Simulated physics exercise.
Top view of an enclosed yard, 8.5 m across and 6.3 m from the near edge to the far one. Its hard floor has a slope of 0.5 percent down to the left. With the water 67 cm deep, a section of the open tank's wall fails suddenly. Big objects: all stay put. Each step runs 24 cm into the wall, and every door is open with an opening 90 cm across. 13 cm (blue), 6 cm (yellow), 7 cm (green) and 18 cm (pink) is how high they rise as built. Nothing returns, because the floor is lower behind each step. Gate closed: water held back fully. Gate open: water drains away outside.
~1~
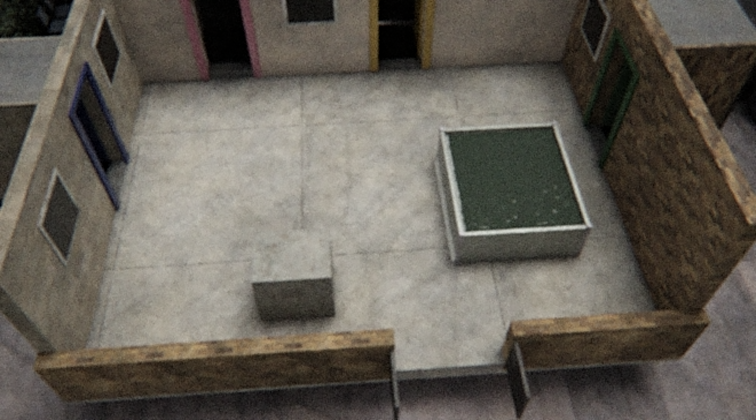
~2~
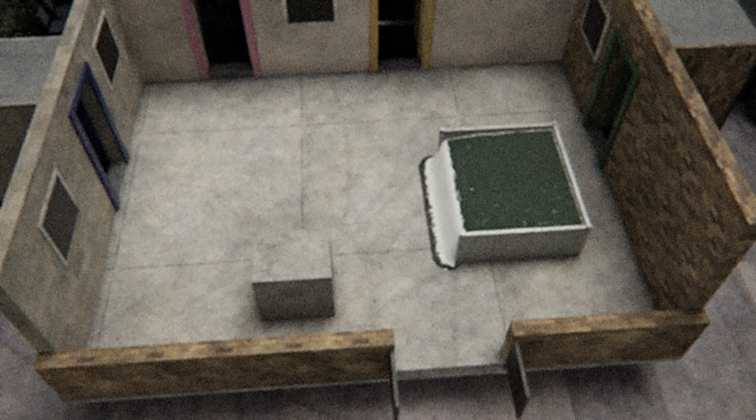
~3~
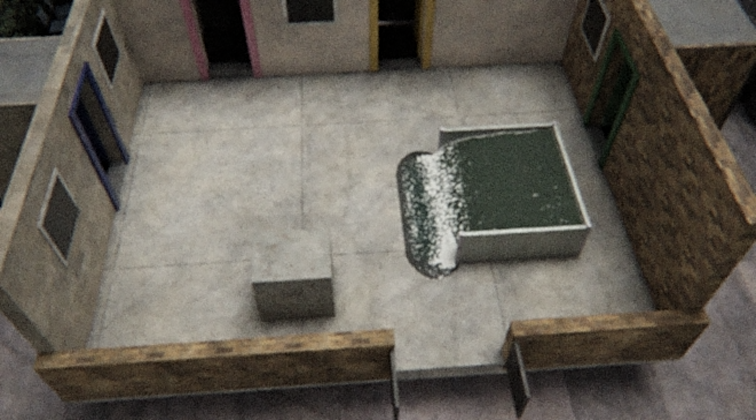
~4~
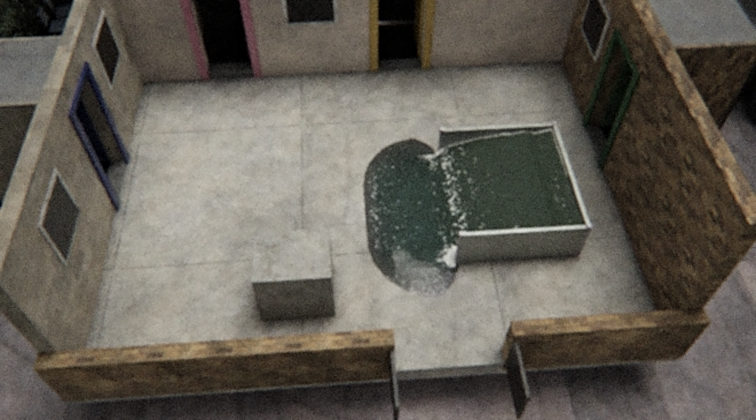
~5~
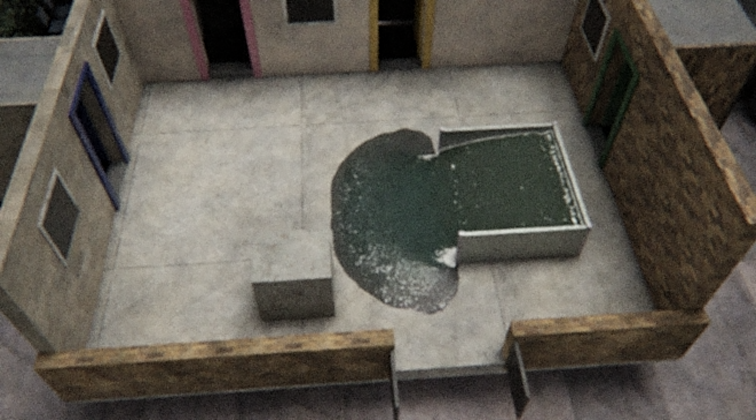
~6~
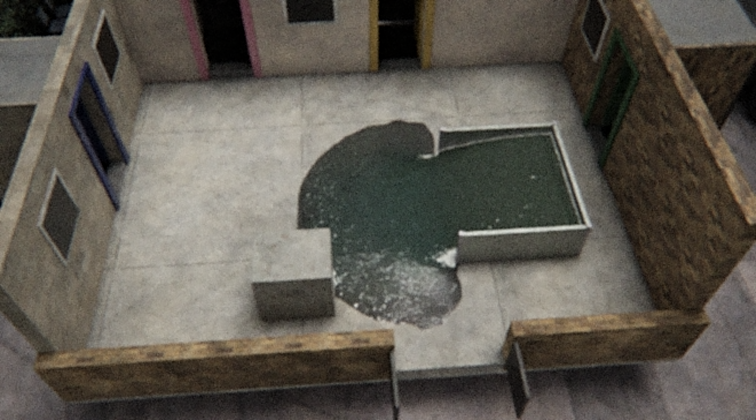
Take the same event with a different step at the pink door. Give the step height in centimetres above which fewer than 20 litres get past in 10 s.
10 cm.
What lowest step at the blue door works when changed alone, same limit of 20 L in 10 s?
Blue - roughly 19 cm.
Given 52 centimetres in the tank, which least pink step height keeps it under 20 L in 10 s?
Minimum height: Approx. 7.0 cm.
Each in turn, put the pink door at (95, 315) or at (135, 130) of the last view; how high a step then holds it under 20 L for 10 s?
Roughly 14.0 cm, then roughly 15 cm.
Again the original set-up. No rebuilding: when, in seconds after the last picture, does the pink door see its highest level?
I'd say near 4.0 seconds.
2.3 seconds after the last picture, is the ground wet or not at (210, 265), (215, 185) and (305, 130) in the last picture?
In order: Soaked, soaked, soaked.
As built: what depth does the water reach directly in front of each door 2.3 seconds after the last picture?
Centimetres: Blue = 25, yellow = 0, green = 0, pink = 10.
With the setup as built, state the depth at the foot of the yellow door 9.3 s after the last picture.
5.5 cm.
Then, 0.7 s after the last picture water covers 35 % of the floor, deepest (26 cm) near (439, 231); it has not reached the pink door.
Then, 2.3 s after the last picture water covers 65 % of the floor, deepest (30 cm) near (110, 243); 10 cm at the pink door, 0 litres in over its 18 cm step.
Then, 9.3 s after the last picture water covers 95 % of the floor, deepest (10 cm) near (120, 374); 7 cm at the pink door, 0 litres in over its 18 cm step.
At the pink door as built, the water peaked near 17 cm, 4.1 s after the last picture.
With a step of 8 cm, 38 litres would have come in within the 10 s; with 11 cm, 13 litres. So under 20 litres takes about 10 cm.
